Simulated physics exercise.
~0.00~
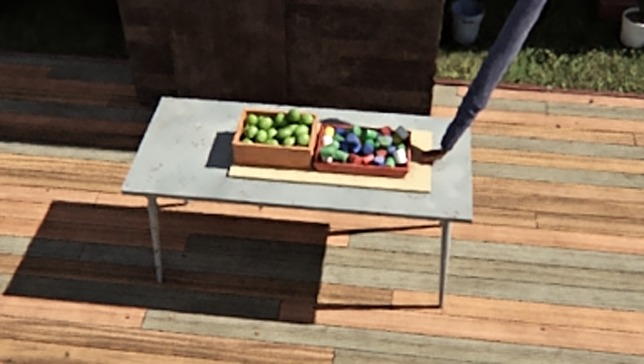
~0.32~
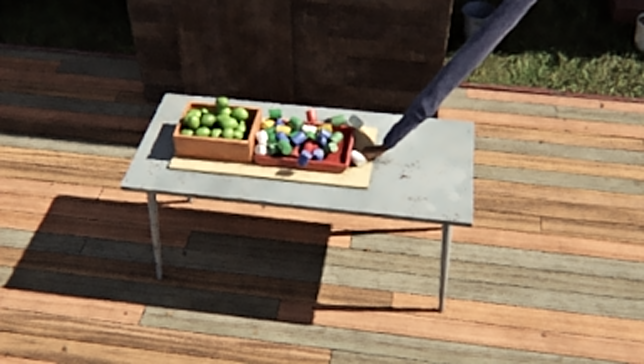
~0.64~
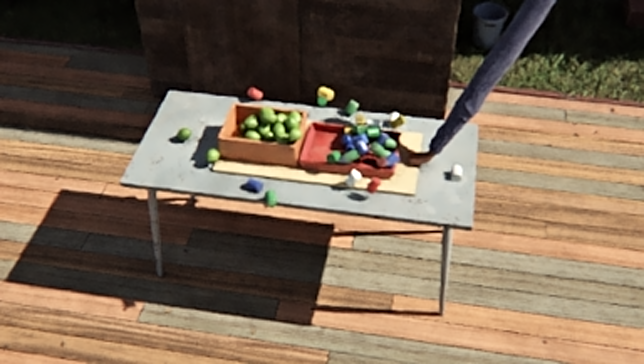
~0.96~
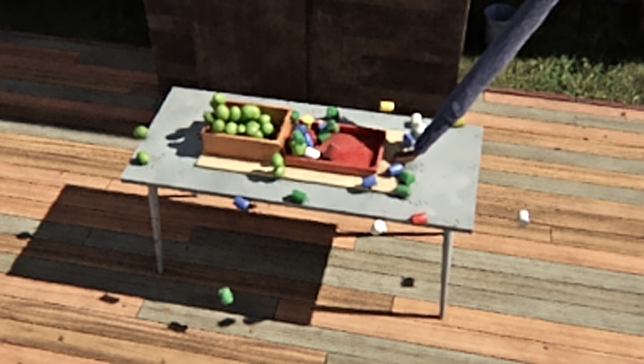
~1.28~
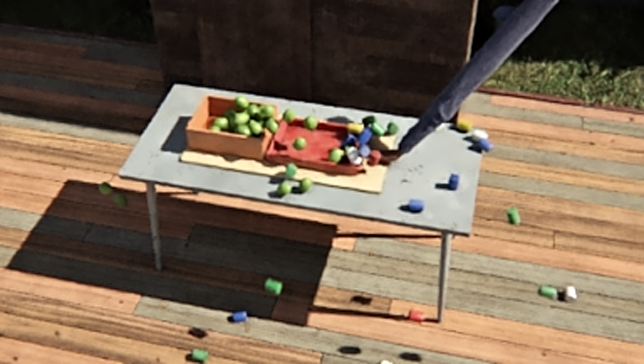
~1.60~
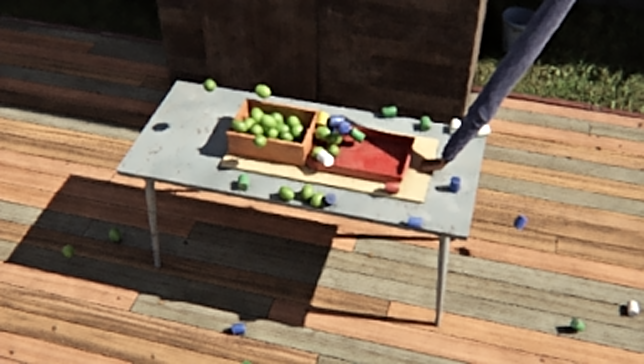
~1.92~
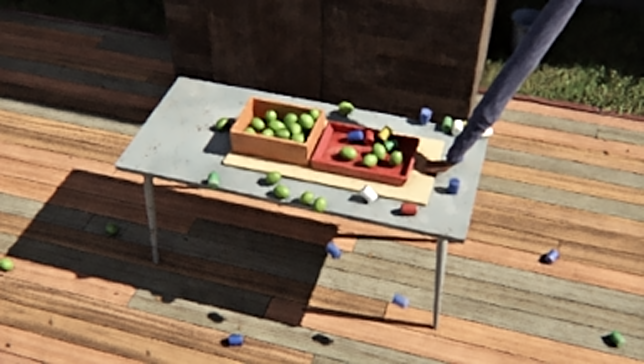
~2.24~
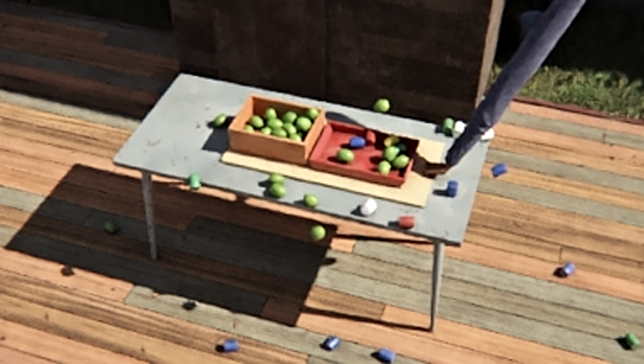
A board holding an orange tote of limes and a red tote of colorful jars jerked left and right on a table, pushed by a dark arm, flinging pieces onto the tabletop and deck until the red tote was nearly emptied of jars while many limes stayed put.
